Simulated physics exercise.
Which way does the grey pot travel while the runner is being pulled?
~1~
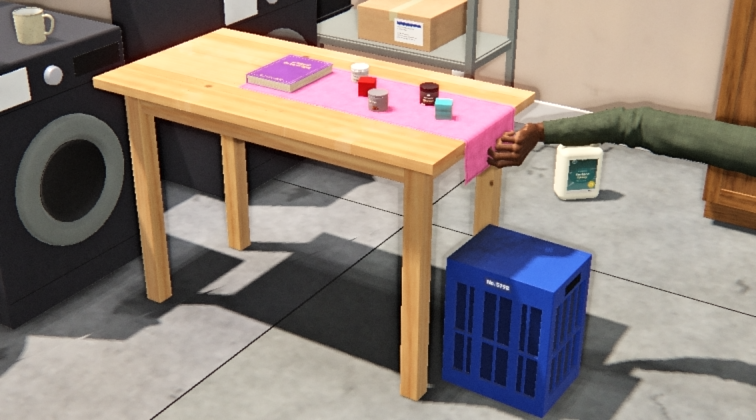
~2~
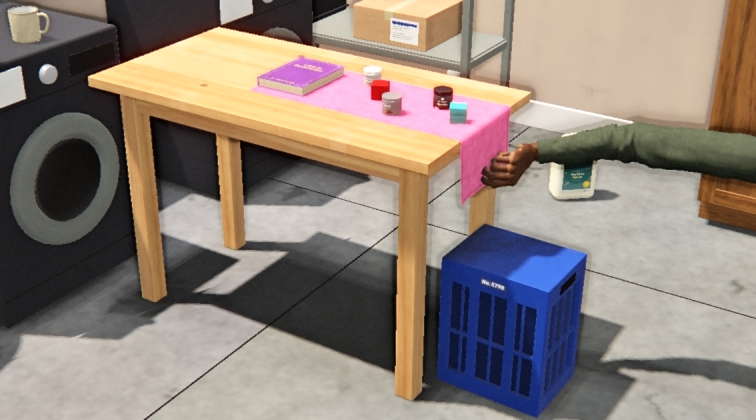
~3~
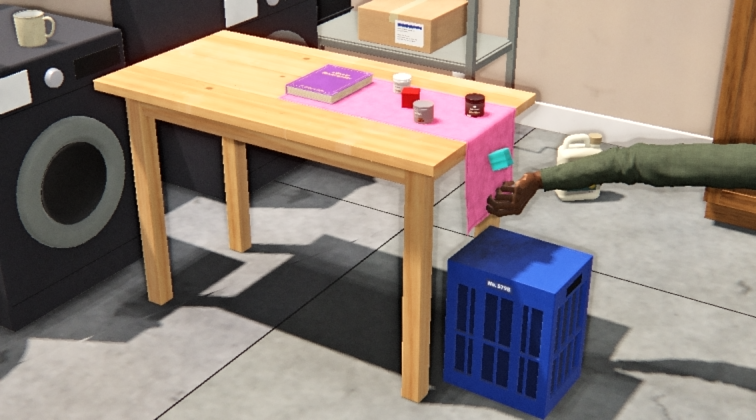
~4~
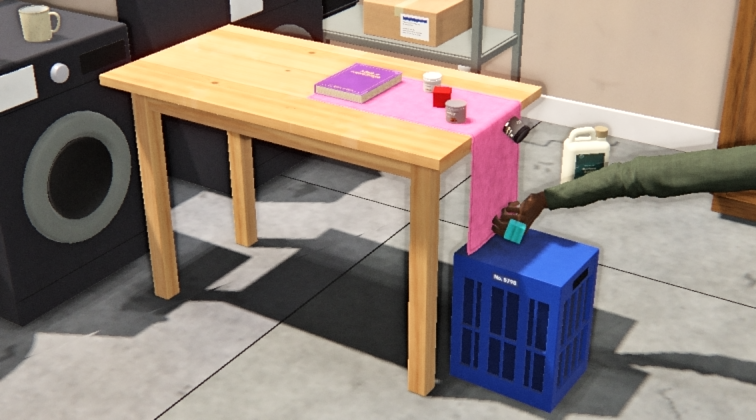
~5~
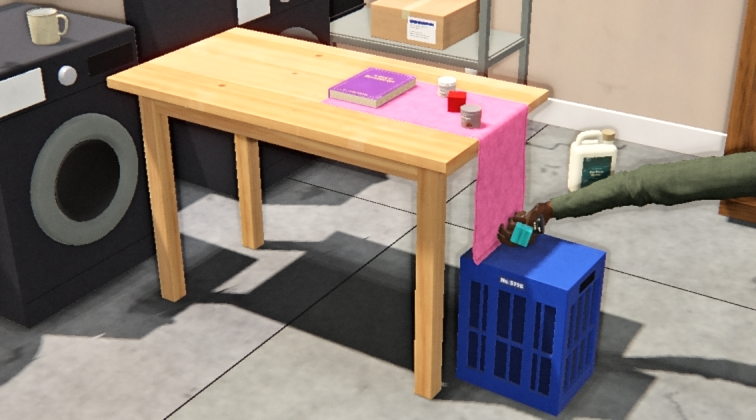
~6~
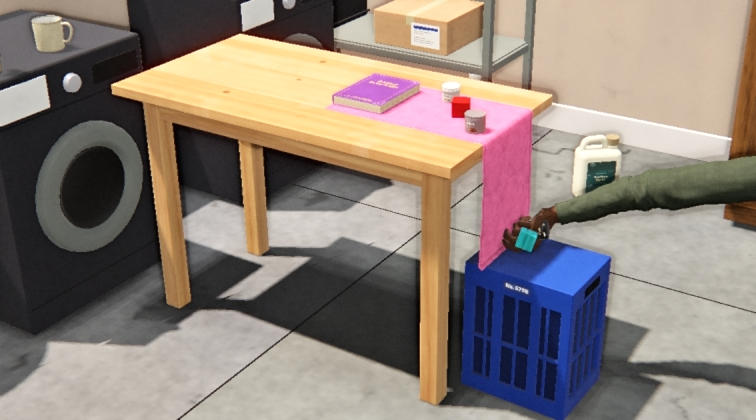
The grey pot moves to the right, riding along with the cloth toward the table's edge.
